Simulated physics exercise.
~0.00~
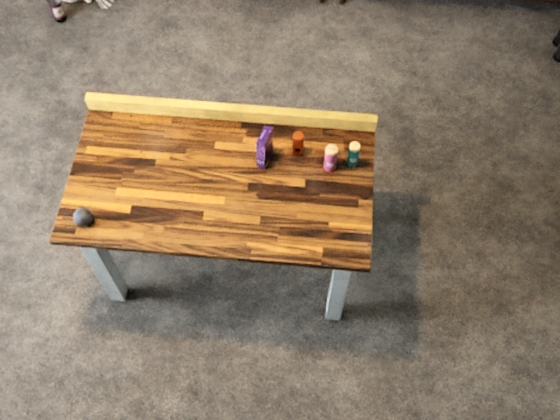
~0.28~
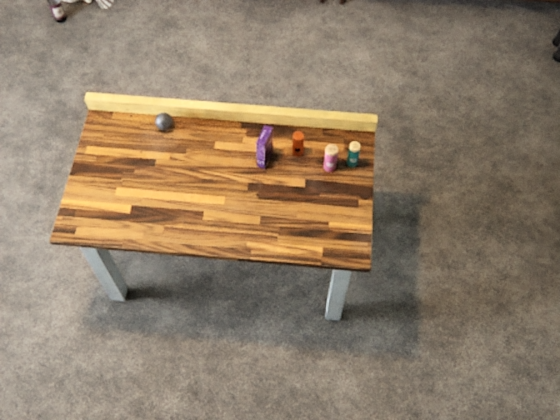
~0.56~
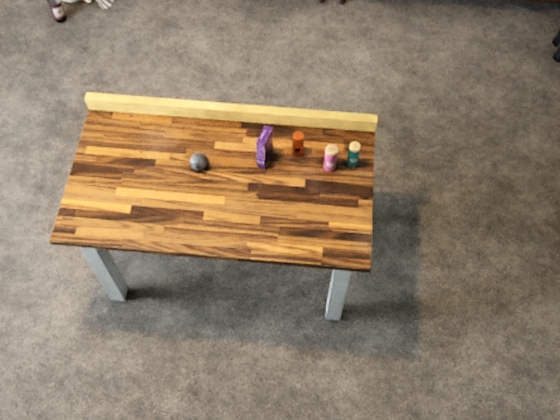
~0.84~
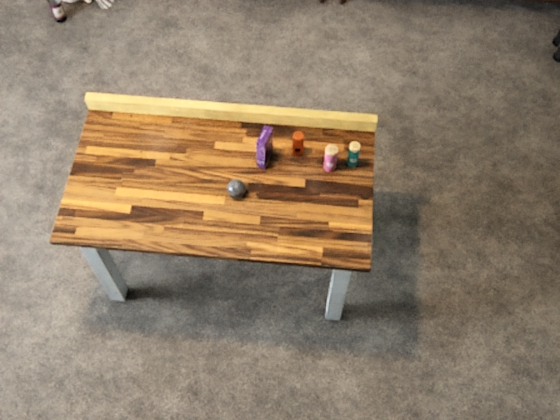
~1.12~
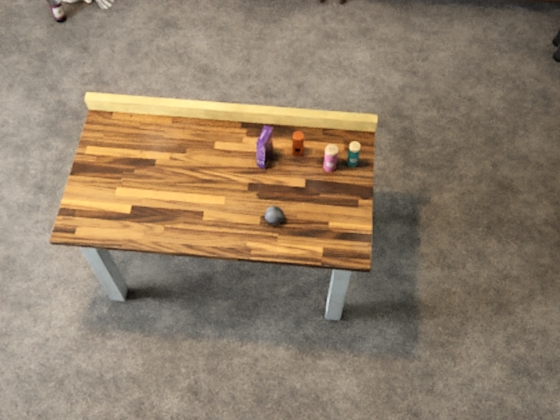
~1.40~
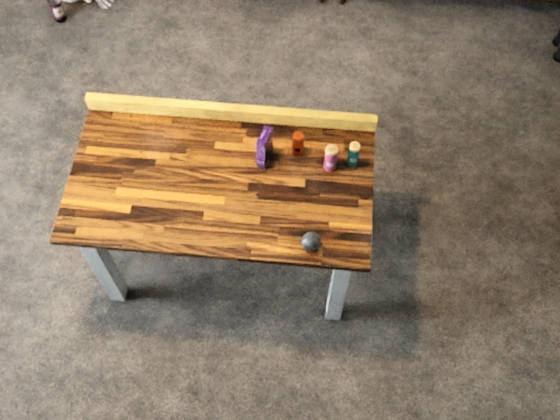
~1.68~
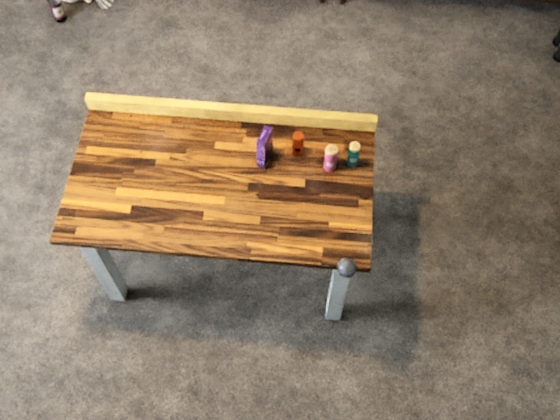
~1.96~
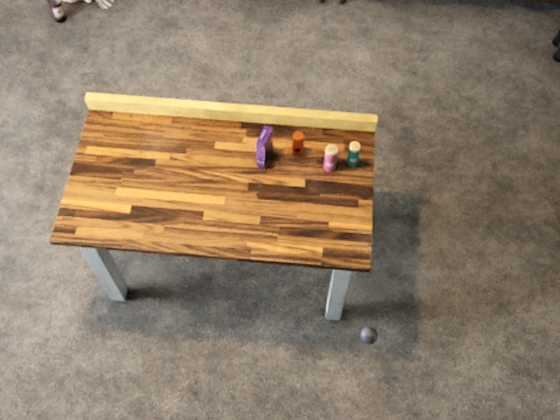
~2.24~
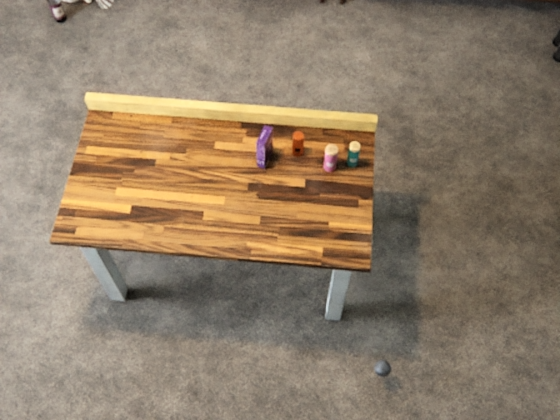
At first, a grey ball sits near the left edge of a wooden table, while a purple packet, an orange shaker, a pink shaker and a turquoise shaker stand toward the far right. The ball travels right and away to the pale rail along the far side. It then turns back from the rail and rolls diagonally across the tabletop, passing in front of the packet and shakers without touching them. Reaching the near right corner, it drops off the edge. It ends on the grey carpet beyond the table, while the other four objects remain in place.
